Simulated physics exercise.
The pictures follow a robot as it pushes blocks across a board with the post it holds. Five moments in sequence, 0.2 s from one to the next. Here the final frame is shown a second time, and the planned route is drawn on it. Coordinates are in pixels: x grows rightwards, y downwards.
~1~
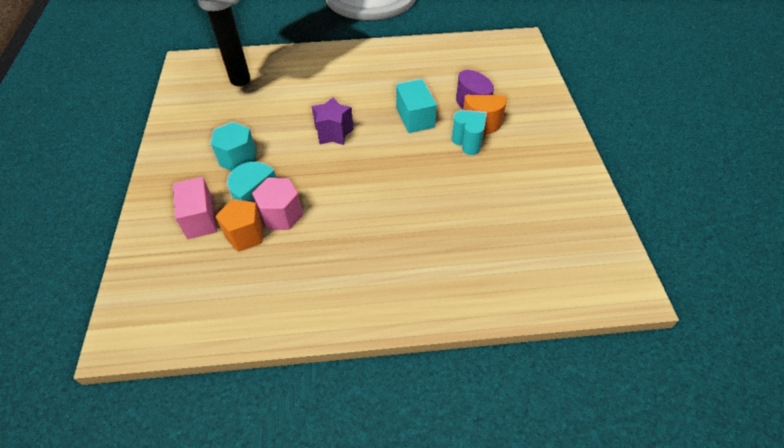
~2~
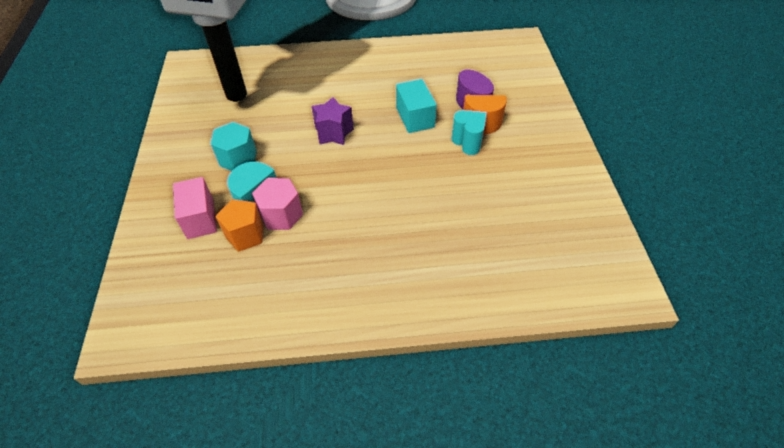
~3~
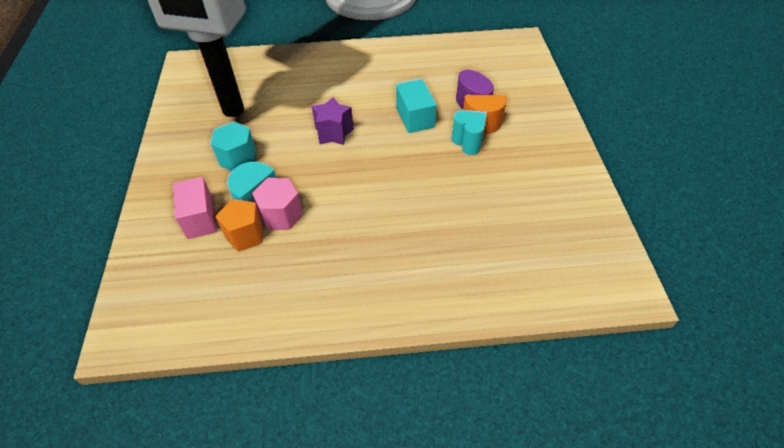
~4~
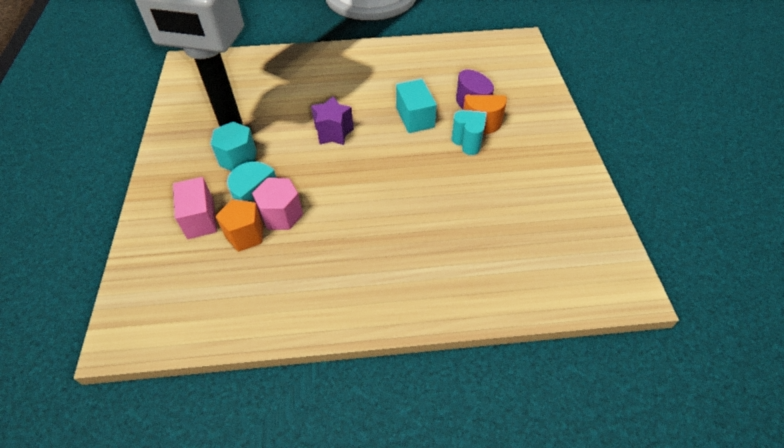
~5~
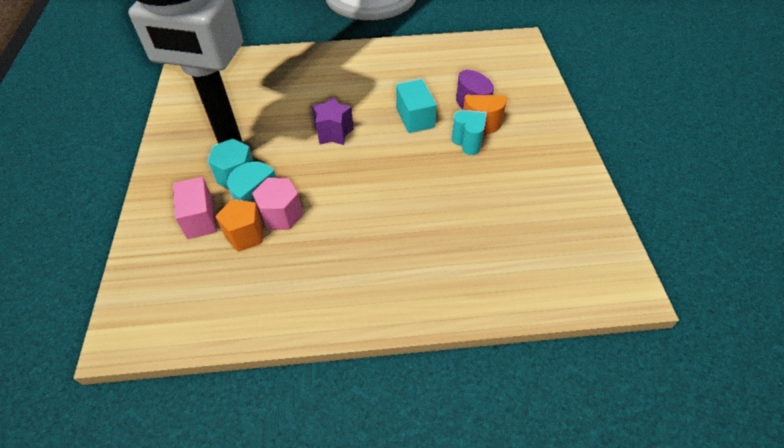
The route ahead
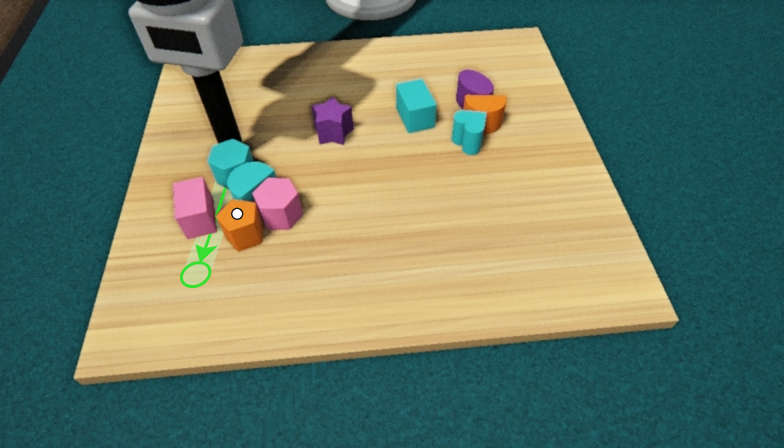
On a wooden board, a black post moves down and nudges a turquoise hexagonal block slightly.
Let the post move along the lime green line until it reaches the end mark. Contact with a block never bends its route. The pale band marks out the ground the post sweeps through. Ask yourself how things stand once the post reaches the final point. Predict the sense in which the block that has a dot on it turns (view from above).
From above, the turn goes clockwise.
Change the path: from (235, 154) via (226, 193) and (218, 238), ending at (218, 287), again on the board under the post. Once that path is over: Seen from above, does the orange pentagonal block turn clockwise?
Short answer: Yes.
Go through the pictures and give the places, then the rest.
In the first picture, post tip at (241, 81); block tops, pink oblong block at (189, 197); turquoise hexagonal block at (230, 135); orange pentagonal block at (237, 214); turquoise half-round block at (248, 176); pink hexagonal block at (275, 193).
In the second picture, post at (237, 96); blocks unchanged.
In the third picture, post at (234, 112); blocks unchanged.
In the fourth picture, post at (232, 128); blocks unchanged.
In the fifth picture, post at (231, 144); pink oblong block at (189, 197); turquoise hexagonal block at (228, 153); orange pentagonal block at (237, 214); turquoise half-round block at (248, 176); pink hexagonal block at (275, 193).
Path on the board, in a line from (235, 154) to (196, 274); the dot is on the orange pentagonal block.
On the path given first. One third of the way, post at (220, 181); turquoise hexagonal block at (226, 192), turned 20° anticlockwise; orange pentagonal block at (236, 236), turned 65° clockwise; turquoise half-round block at (262, 204), turned 30° anticlockwise; pink hexagonal block at (297, 207), turned 25° anticlockwise.
Two thirds of the way, post at (207, 220); pink oblong block at (171, 212); turquoise hexagonal block at (230, 221), turned 75° anticlockwise; orange pentagonal block at (244, 251), turned 100° clockwise; turquoise half-round block at (272, 215), turned 45° anticlockwise; pink hexagonal block at (309, 210), turned 40° anticlockwise.
At the end, post at (190, 265); pink oblong block at (167, 215), turned 15° clockwise; turquoise hexagonal block at (228, 232), turned 115° anticlockwise; orange pentagonal block at (253, 258), turned 115° clockwise; turquoise half-round block at (273, 215), turned 45° anticlockwise; pink hexagonal block at (310, 210), turned 40° anticlockwise.
